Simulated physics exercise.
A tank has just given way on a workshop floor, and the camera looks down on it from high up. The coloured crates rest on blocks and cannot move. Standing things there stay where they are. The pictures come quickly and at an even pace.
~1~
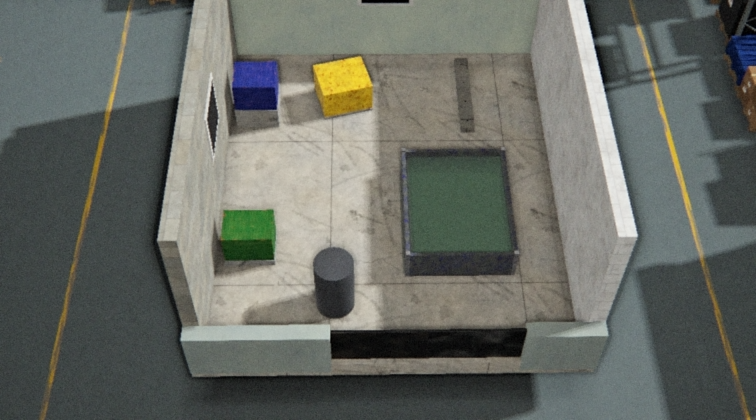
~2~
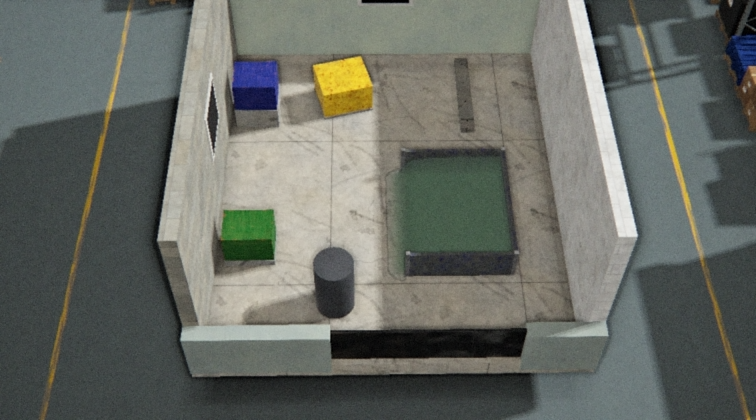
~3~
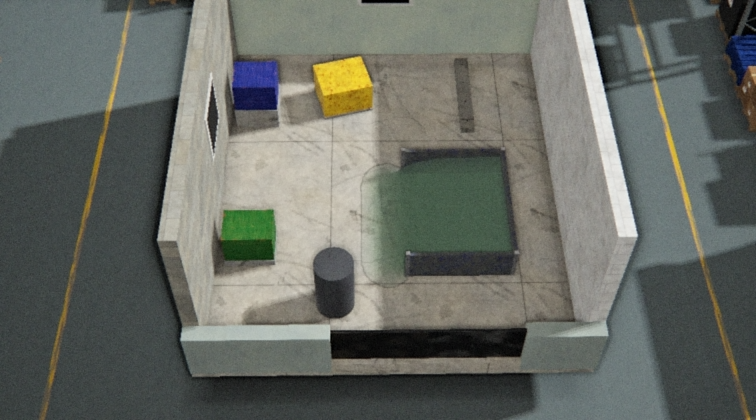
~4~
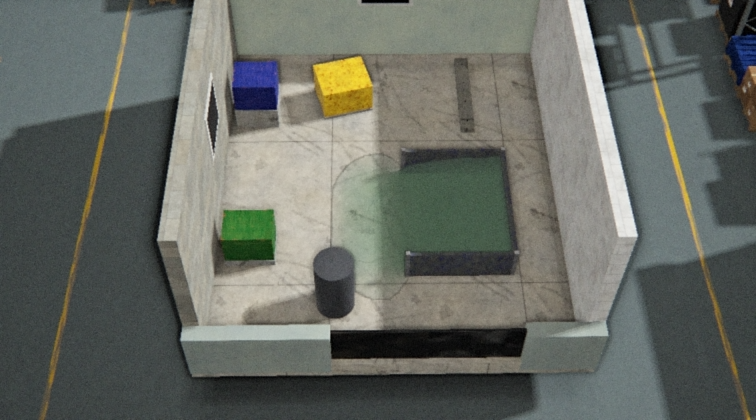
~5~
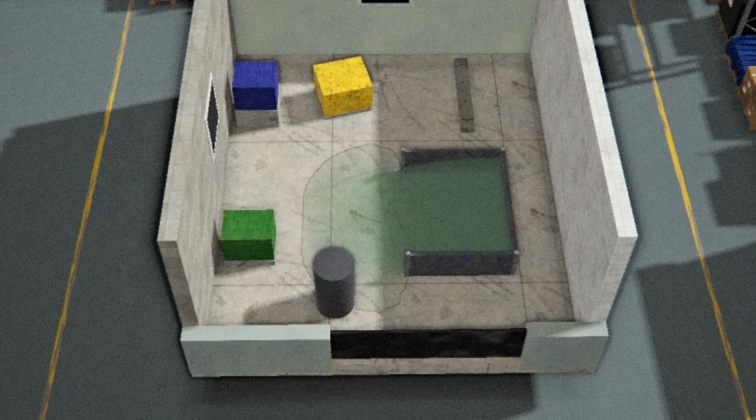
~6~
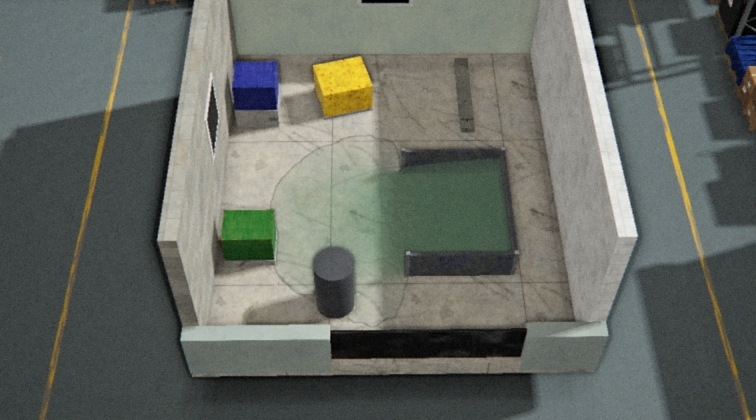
A dark-rimmed tank of green water opens on its left side and water spreads leftward across the floor.
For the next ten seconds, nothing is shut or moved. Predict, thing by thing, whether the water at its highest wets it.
Result: The blue crate comes out dry. The green crate comes out wet. The yellow crate comes out wet.
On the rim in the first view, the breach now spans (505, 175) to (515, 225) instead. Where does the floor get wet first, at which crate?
The yellow-painted one.
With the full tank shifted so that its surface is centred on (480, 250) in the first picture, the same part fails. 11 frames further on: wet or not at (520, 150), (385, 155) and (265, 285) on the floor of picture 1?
The first spot is not reached, the second not reached, and the third inundated.
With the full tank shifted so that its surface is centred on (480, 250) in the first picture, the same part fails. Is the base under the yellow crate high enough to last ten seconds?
Yellow crate: Flooded.
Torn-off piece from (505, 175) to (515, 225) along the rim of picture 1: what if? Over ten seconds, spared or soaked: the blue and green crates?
Blue crate: Untouched; green crate: Untouched.
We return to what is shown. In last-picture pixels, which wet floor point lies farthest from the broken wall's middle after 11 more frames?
Point: (235, 92) in the last picture's pixels.
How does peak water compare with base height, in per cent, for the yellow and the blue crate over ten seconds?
I'd say 270 per cent for the first one and 60 per cent for the second.
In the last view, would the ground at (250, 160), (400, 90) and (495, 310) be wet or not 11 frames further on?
First spot swamped, second spot clear, third spot clear.
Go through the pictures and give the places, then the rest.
In the first picture, still water in the water tank at (457, 203).
In the second picture, water pours out at (407, 215) and has run to (399, 275).
In the third picture, the front is at (384, 282), out from the gap at (407, 216).
In the fourth picture, water pours out at (407, 217) and has run to (361, 289).
In the fifth picture, the front is at a hidden place, out from the gap at (407, 217).
In the sixth picture, water pours out at (407, 217) and has run to (278, 264).
A moment on, water covers 35 % of the floor; the blue crate water round its plinth, the green crate water round its plinth, the yellow crate water round its plinth.
Next, water covers 40 % of the floor; the blue crate water round its plinth, the green crate water round its plinth, the yellow crate water round its plinth.
Then, water covers 50 % of the floor; the blue crate water round its plinth, the green crate water round its plinth, the yellow crate water round its plinth.
Later, water covers 85 % of the floor; the blue crate water round its plinth, the green crate water round its plinth, the yellow crate water round its plinth.
In the end, water covers 95 % of the floor; the blue crate stayed above the water, the green crate was topped, the yellow crate was topped.
